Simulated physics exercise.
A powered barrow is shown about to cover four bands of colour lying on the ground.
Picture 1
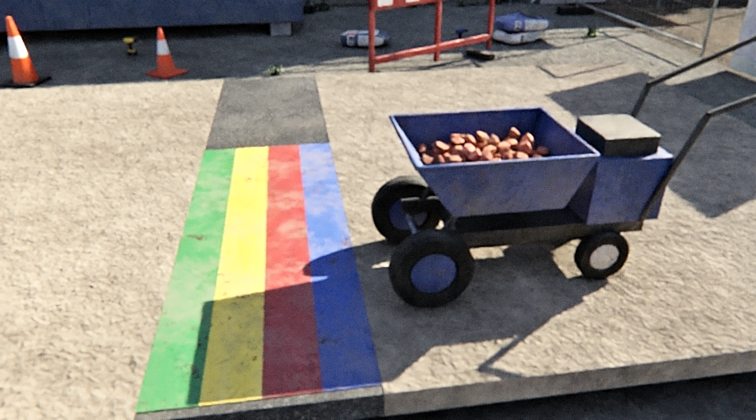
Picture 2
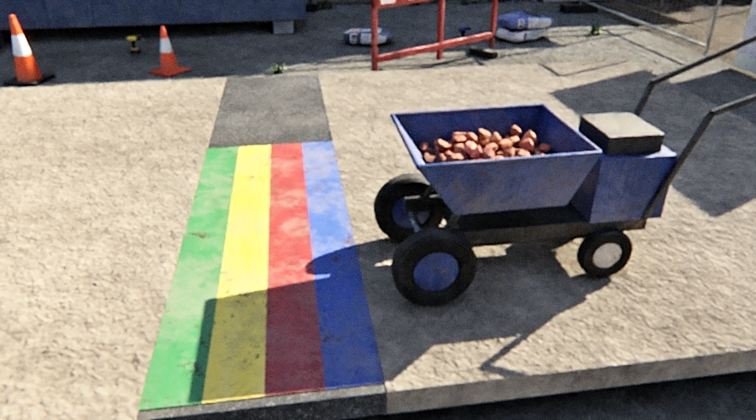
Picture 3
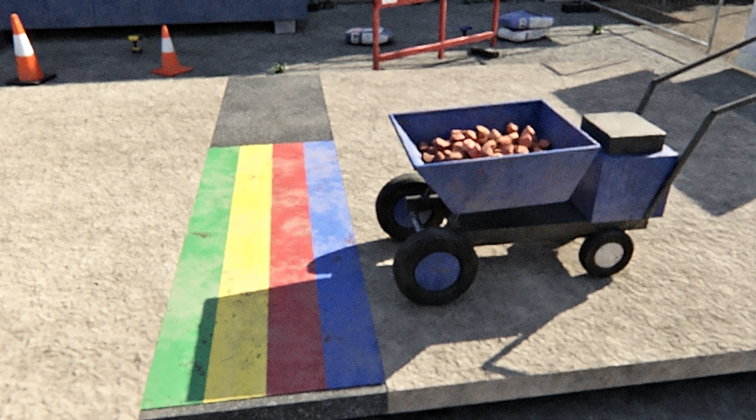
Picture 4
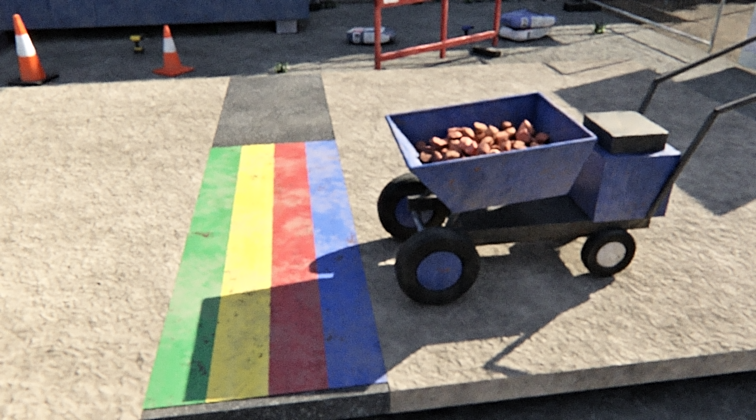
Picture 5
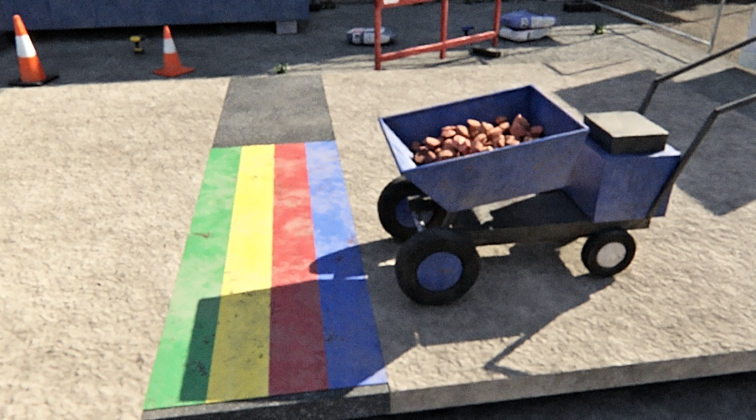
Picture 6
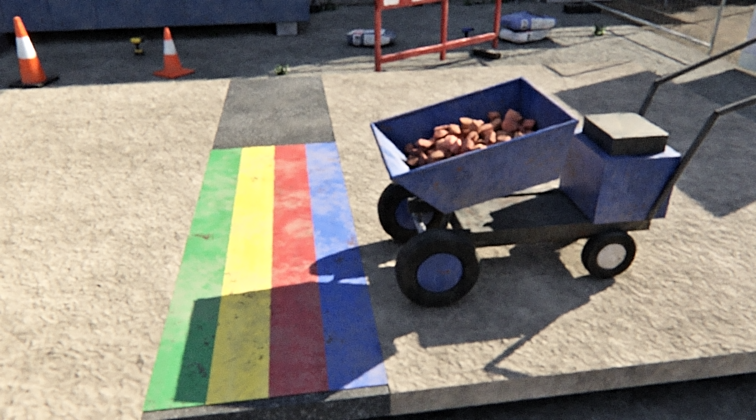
A blue skip of rubble on a wheeled barrow tilts toward the coloured strips on its left.
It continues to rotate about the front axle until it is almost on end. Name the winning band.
The red band.
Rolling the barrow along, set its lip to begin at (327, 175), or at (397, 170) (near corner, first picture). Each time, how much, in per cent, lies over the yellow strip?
That comes to some 30 in a hundred for the first try and some 40 in a hundred for the second.
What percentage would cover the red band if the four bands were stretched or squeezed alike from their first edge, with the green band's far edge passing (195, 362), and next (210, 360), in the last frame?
The first comes to 30 per cent and the second to 30 per cent.
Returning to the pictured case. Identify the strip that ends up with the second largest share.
Second: The yellow one.
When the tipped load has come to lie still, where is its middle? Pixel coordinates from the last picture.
Somewhere close to (278, 276) in the last picture.
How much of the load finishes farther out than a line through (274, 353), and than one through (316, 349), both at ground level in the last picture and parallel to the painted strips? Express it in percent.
Estimate, first then second: 40 %, 80 %.
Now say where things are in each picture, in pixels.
In the first frame, lip of the skip at (417, 169), level; top of the load at (487, 152), lumps of rubble; blue strip at (345, 341); red strip at (291, 347); yellow strip at (235, 353); green strip at (177, 359).
In the second frame, lip of the skip at (419, 167), level; top of the load at (489, 150).
In the third frame, lip of the skip at (416, 168), tipped barely; top of the load at (488, 148).
In the fourth frame, lip of the skip at (411, 169), tipped a little; top of the load at (505, 147).
In the fifth frame, lip of the skip at (403, 173), tipped a little; top of the load at (514, 142).
In the sixth frame, lip of the skip at (393, 179), tipped clearly; top of the load at (506, 138); blue strip at (352, 340); red strip at (297, 346); yellow strip at (241, 352); green strip at (184, 358).
Soon, skip tipped steeply; all in the skip.
A while on, skip tipped right over; most in the skip; a small part over the red strip.
Towards the end, skip tipped right over; a small part in the skip; a stray few over the blue strip; about half over the red strip; about a quarter over the yellow strip; a small part over the green strip; a stray few off the paint.
Finally, skip tipped right over; a small part over the blue strip; about half over the red strip; about a quarter over the yellow strip; a small part over the green strip; a stray few off the paint.
